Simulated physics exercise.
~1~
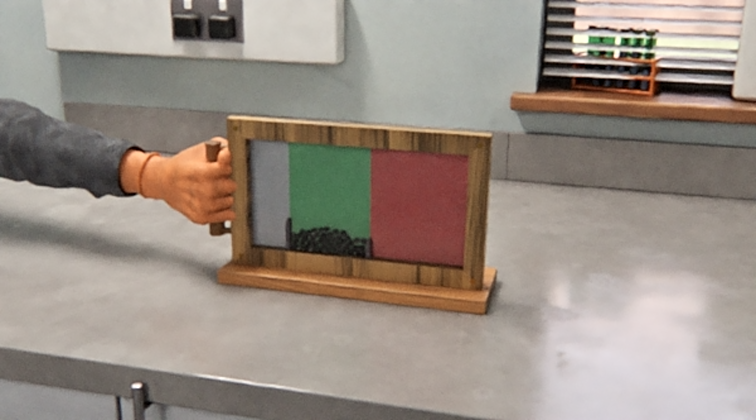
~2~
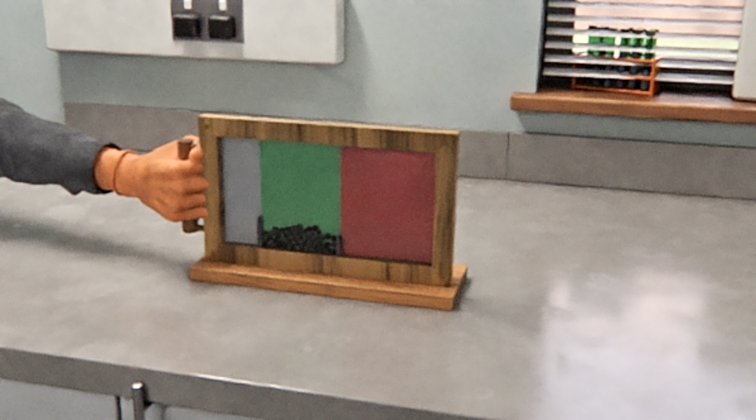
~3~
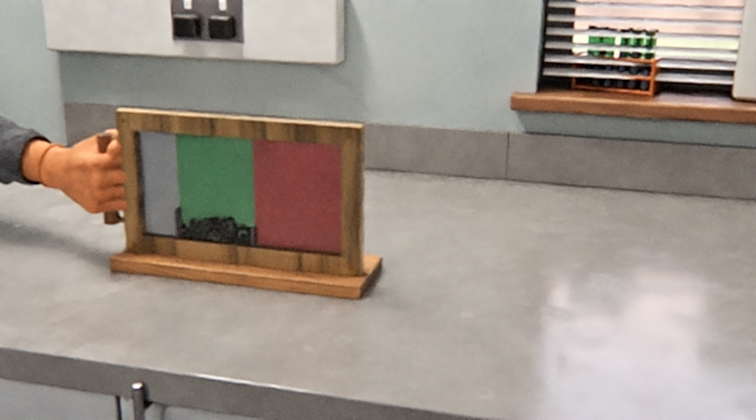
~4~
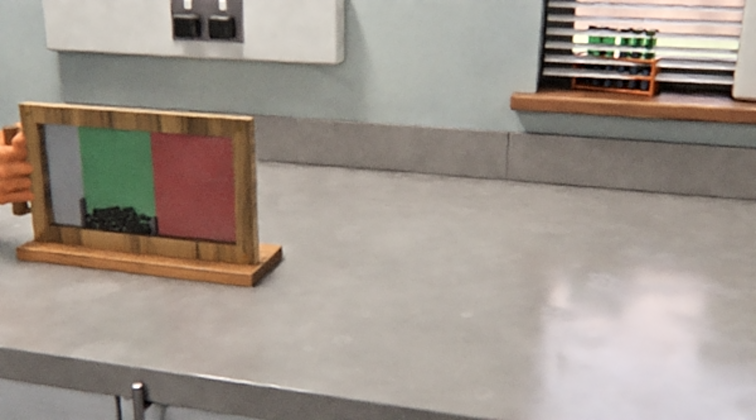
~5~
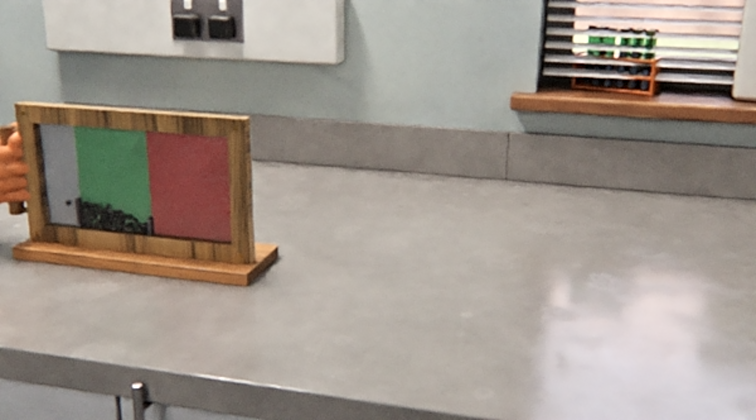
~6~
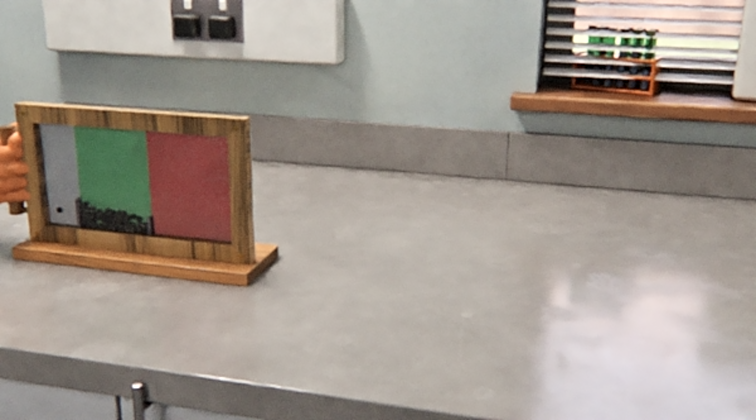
A hand slides the framed box left and stops, its black beads staying mostly before green.
